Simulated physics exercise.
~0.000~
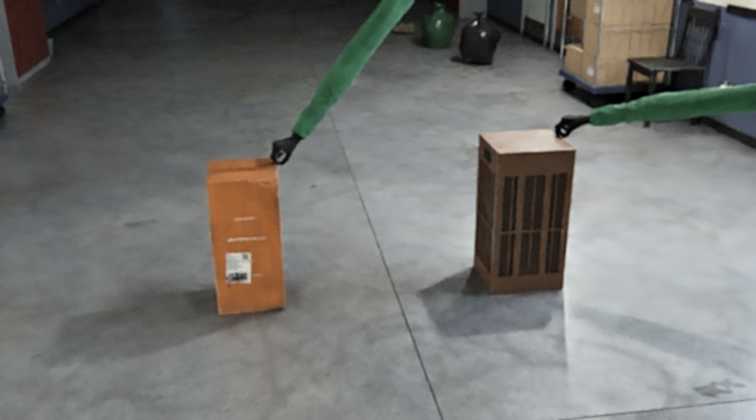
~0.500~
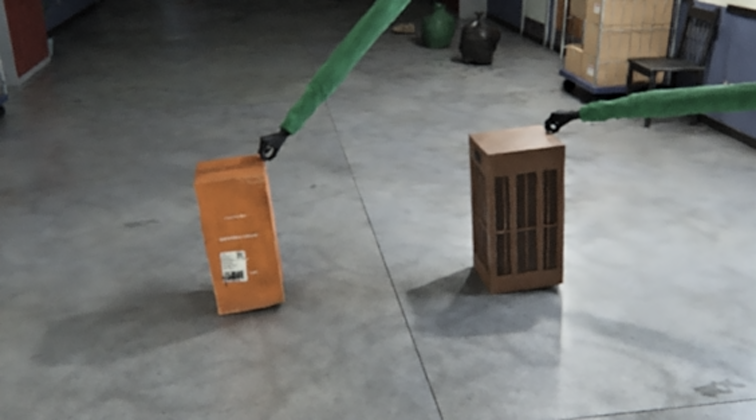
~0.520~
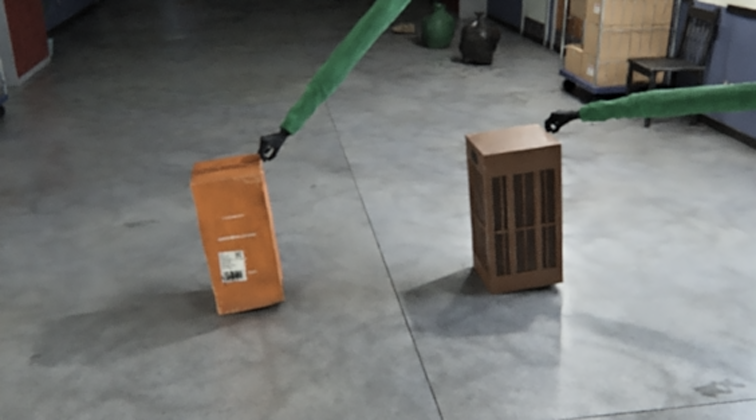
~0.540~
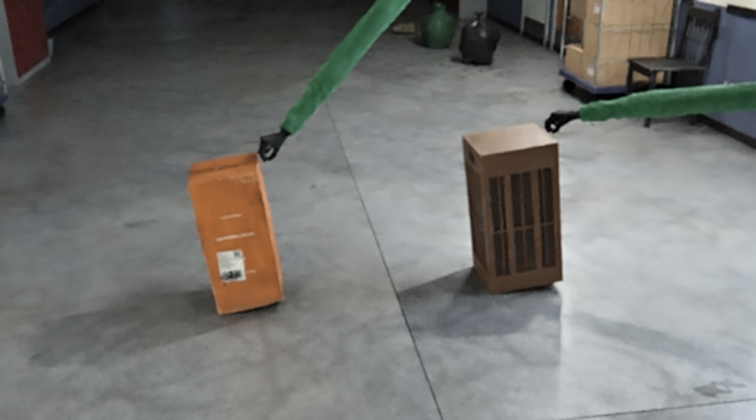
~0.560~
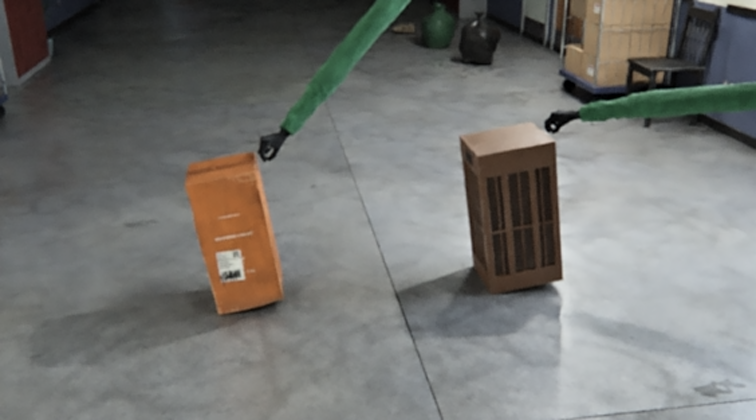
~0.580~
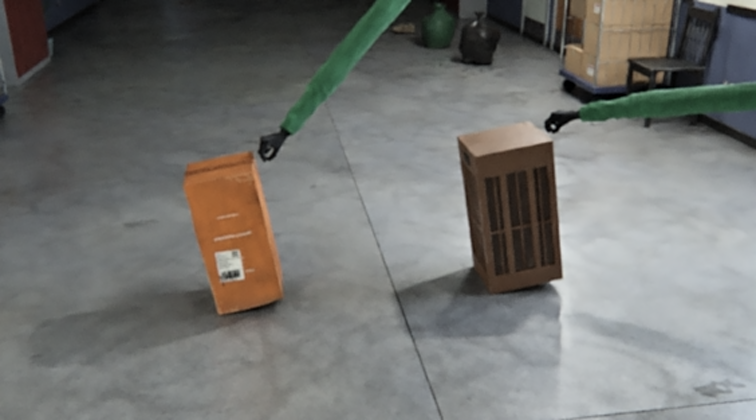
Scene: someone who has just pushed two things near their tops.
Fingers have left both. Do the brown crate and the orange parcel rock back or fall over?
Result: Brown crate: Standing; orange parcel: Standing.
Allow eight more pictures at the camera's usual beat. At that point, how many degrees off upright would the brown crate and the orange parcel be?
First one at 10°, second one at 8° from upright.
After 0.90 s, brown crate 4° off upright near (516, 210); orange parcel upright near (249, 235).
In the end (1.9 s), the brown crate rocks back upright, near (521, 211); the orange parcel rocks back upright, near (248, 236).
